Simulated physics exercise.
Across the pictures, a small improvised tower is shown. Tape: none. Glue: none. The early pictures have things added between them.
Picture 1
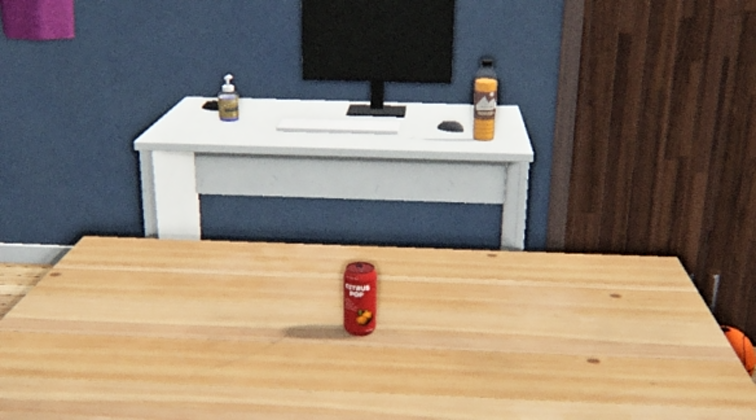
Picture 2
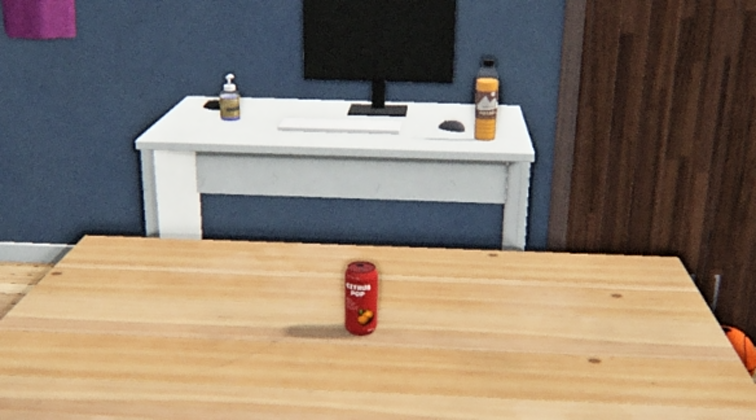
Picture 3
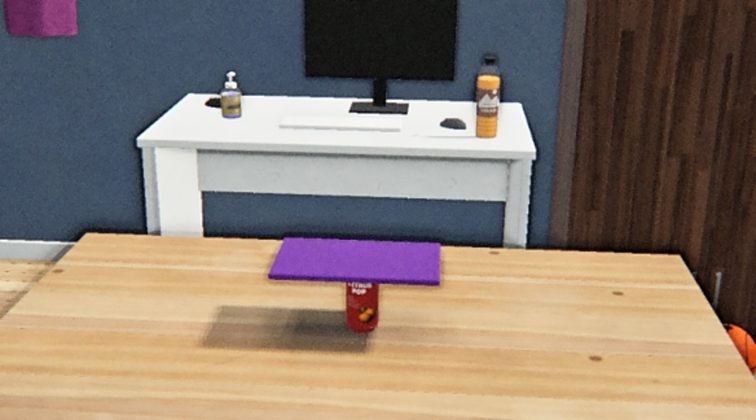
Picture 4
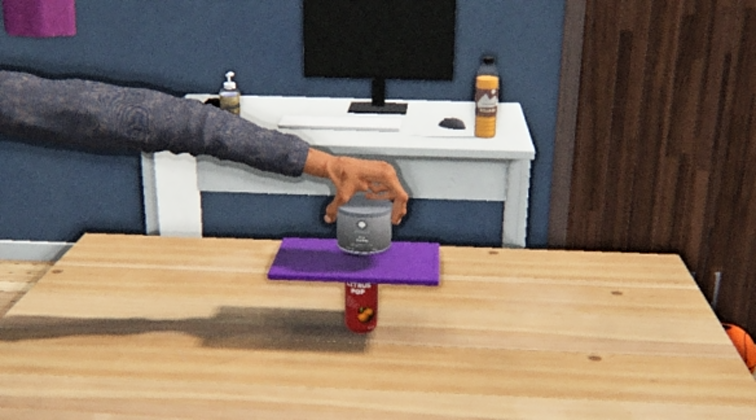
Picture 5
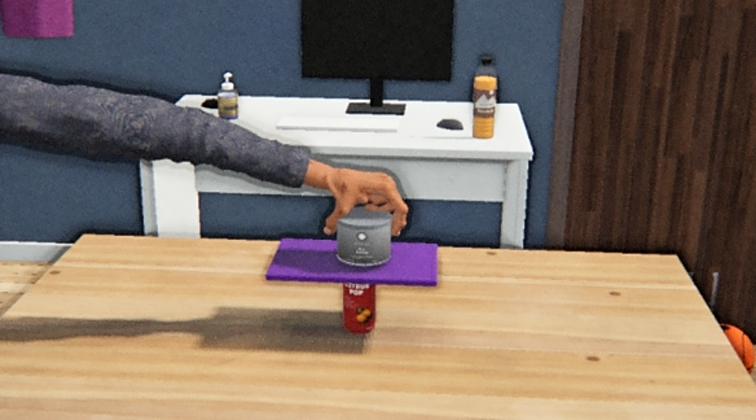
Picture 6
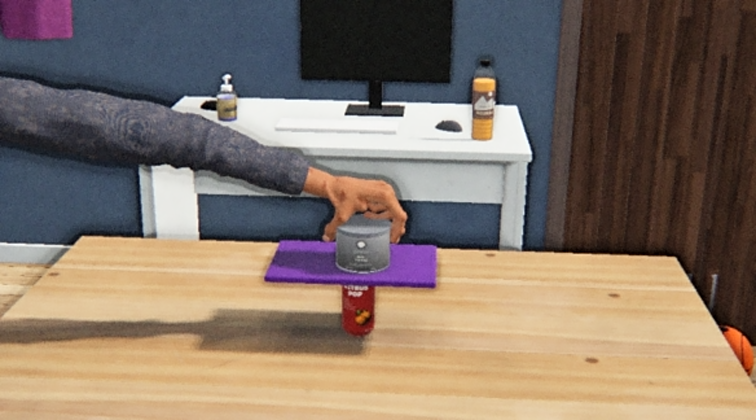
On a wooden table, a purple slab appears atop a red can, and a hand lowers a grey tub onto it, still gripping it.
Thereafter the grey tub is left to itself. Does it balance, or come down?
My guess is it stays in place.
Then, 0.40 s past the last view, nothing moves.
Then, 1.10 s past the last view, grey tub resting near (363, 244).
Finally, all 3 still in place. Final places as the last picture's camera would see them, grey tub near (363, 244). The stack keeps its balance.
